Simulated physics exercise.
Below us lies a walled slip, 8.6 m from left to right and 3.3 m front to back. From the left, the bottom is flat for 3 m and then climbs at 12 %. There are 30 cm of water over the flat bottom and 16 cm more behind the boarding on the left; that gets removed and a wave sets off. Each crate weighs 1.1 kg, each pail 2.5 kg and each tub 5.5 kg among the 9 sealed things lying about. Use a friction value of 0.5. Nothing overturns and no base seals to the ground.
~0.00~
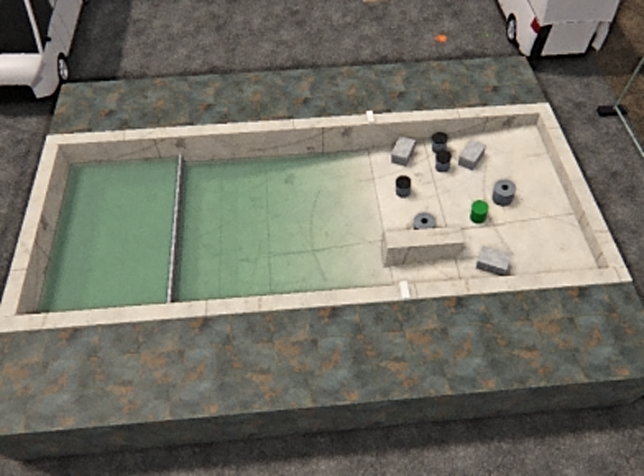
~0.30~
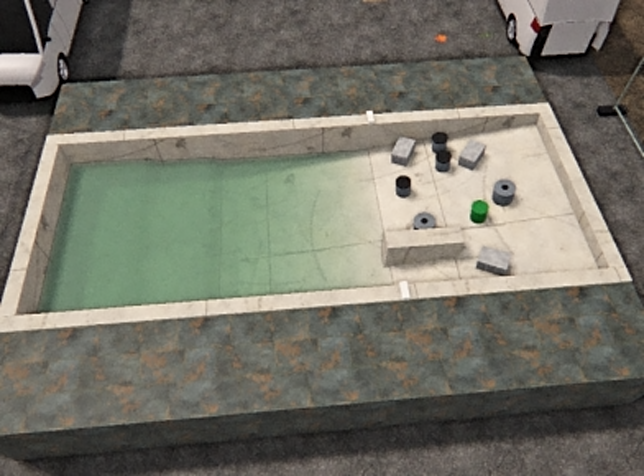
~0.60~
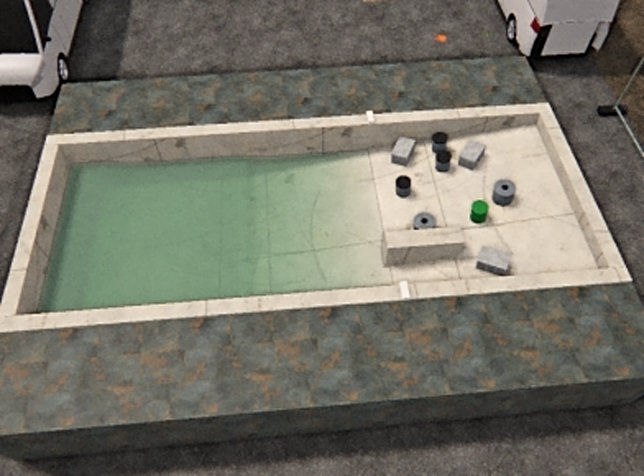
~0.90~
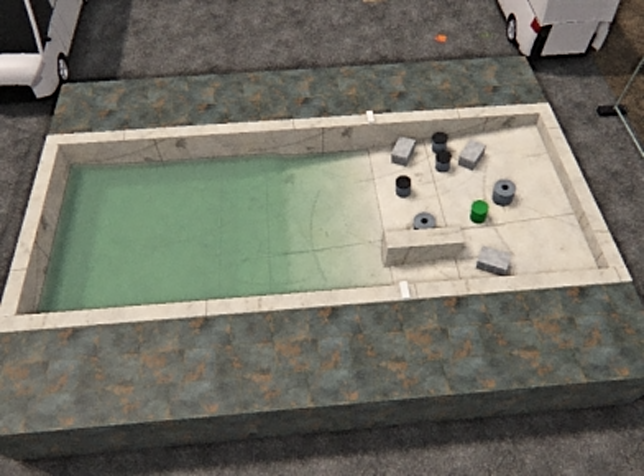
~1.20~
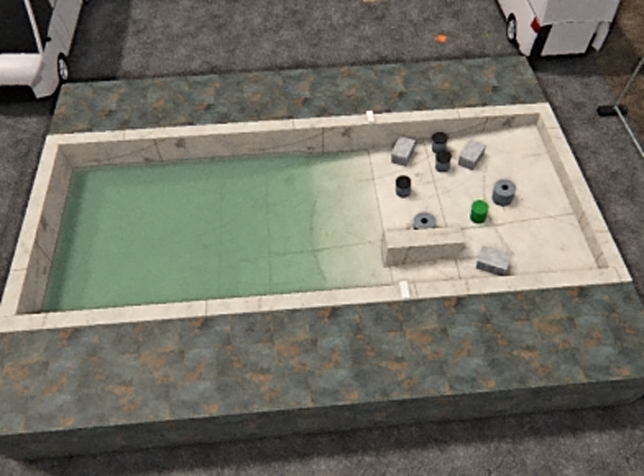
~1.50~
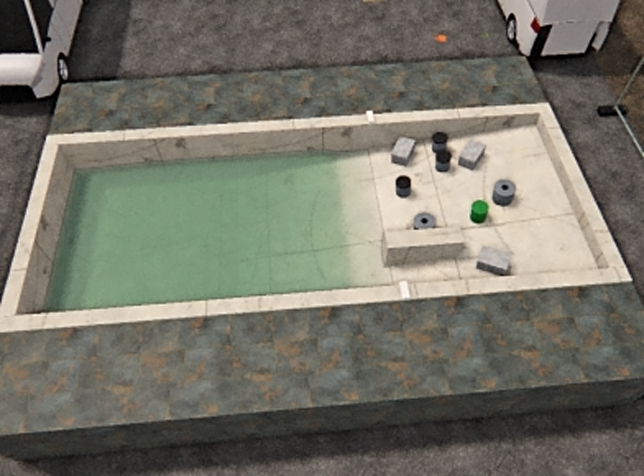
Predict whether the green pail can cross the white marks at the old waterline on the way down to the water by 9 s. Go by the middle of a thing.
I'd say the green pail doesn't get there in time.
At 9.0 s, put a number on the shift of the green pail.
Close to 0 cm by then.
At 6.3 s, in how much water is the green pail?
I'd put it at about 0 cm.
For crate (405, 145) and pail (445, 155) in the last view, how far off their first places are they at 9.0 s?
First 200 cm, then 100 cm.
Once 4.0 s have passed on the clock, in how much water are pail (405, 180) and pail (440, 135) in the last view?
Depths: Near 6 cm, then near 4 cm.
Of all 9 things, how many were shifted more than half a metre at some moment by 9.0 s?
The number is 5.
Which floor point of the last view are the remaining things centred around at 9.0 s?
Around (403, 196).
After 2.1 s the green pail is near (482, 207), 0.0 m from its start, aground; 0 of 9 are over the mark; 0 afloat.
After 4.0 s the green pail is near (482, 207), 0.0 m from its start, aground; 0 of 9 are over the mark; 3 afloat.
After 6.3 s the green pail is near (482, 207), 0.0 m from its start, aground; 2 of 9 are over the mark; 1 afloat.
After 9.0 s the green pail is near (482, 207), 0.0 m from its start, aground; 4 of 9 are over the mark; 4 afloat.
